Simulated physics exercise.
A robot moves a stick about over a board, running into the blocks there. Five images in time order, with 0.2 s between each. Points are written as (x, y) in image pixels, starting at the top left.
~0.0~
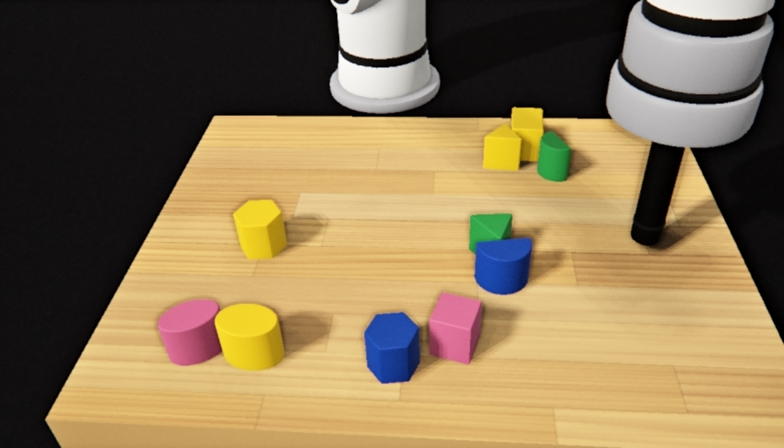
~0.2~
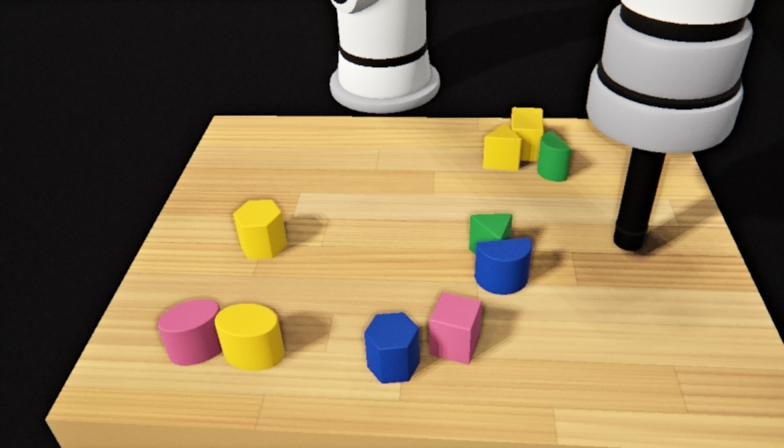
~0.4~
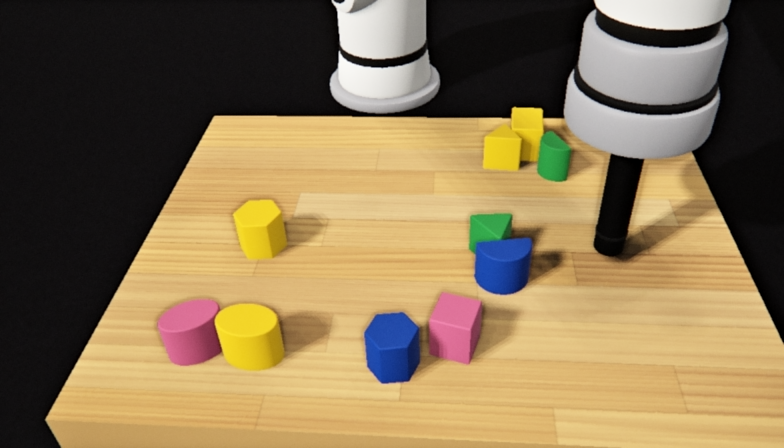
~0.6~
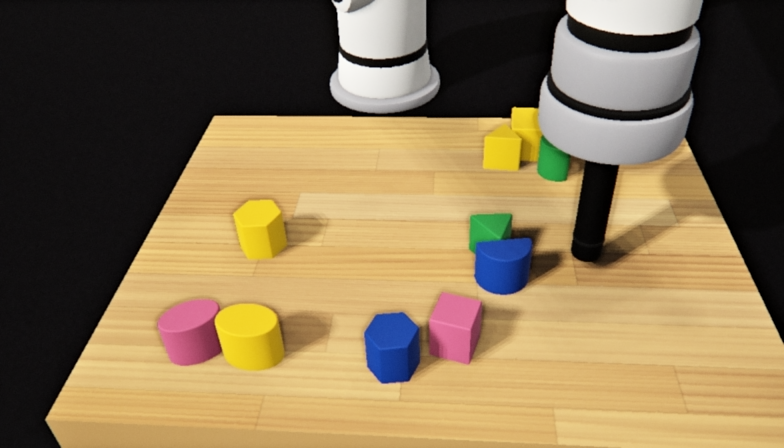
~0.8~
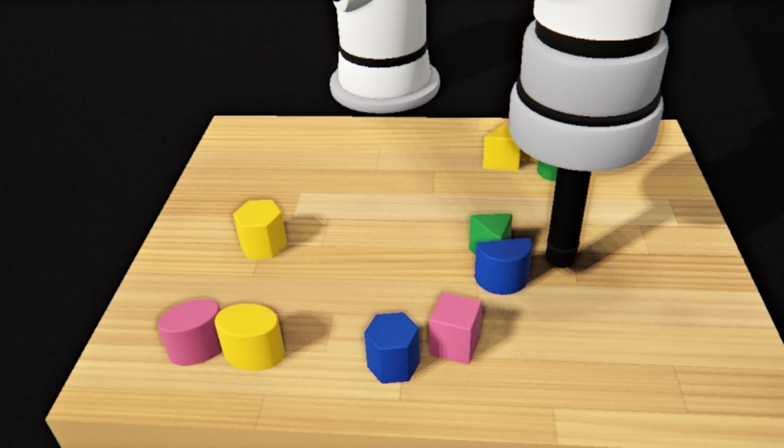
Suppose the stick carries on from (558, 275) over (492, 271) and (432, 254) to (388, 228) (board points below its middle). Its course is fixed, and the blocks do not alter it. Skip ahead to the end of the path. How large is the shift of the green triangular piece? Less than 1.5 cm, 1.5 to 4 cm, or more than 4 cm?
Movement: 1.5 to 4 cm.
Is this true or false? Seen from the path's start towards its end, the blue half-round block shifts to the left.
This is true.
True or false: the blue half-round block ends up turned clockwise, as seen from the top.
That is false.
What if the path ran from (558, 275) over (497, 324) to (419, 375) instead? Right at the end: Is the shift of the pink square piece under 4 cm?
The answer is no.
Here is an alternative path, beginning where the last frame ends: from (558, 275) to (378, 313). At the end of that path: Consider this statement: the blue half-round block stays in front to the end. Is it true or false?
Verdict: True.
On the path given first. One third of the way, stick at (492, 255); green triangular piece at (485, 218), turned 45° clockwise; blue half-round block at (465, 256), turned 45° anticlockwise.
Two thirds of the way, stick at (432, 239); green triangular piece at (470, 213), turned 100° clockwise; blue half-round block at (452, 256), turned 80° anticlockwise.
At the end, stick at (387, 213); green triangular piece at (470, 213), turned 100° clockwise; blue half-round block at (452, 256), turned 80° anticlockwise.
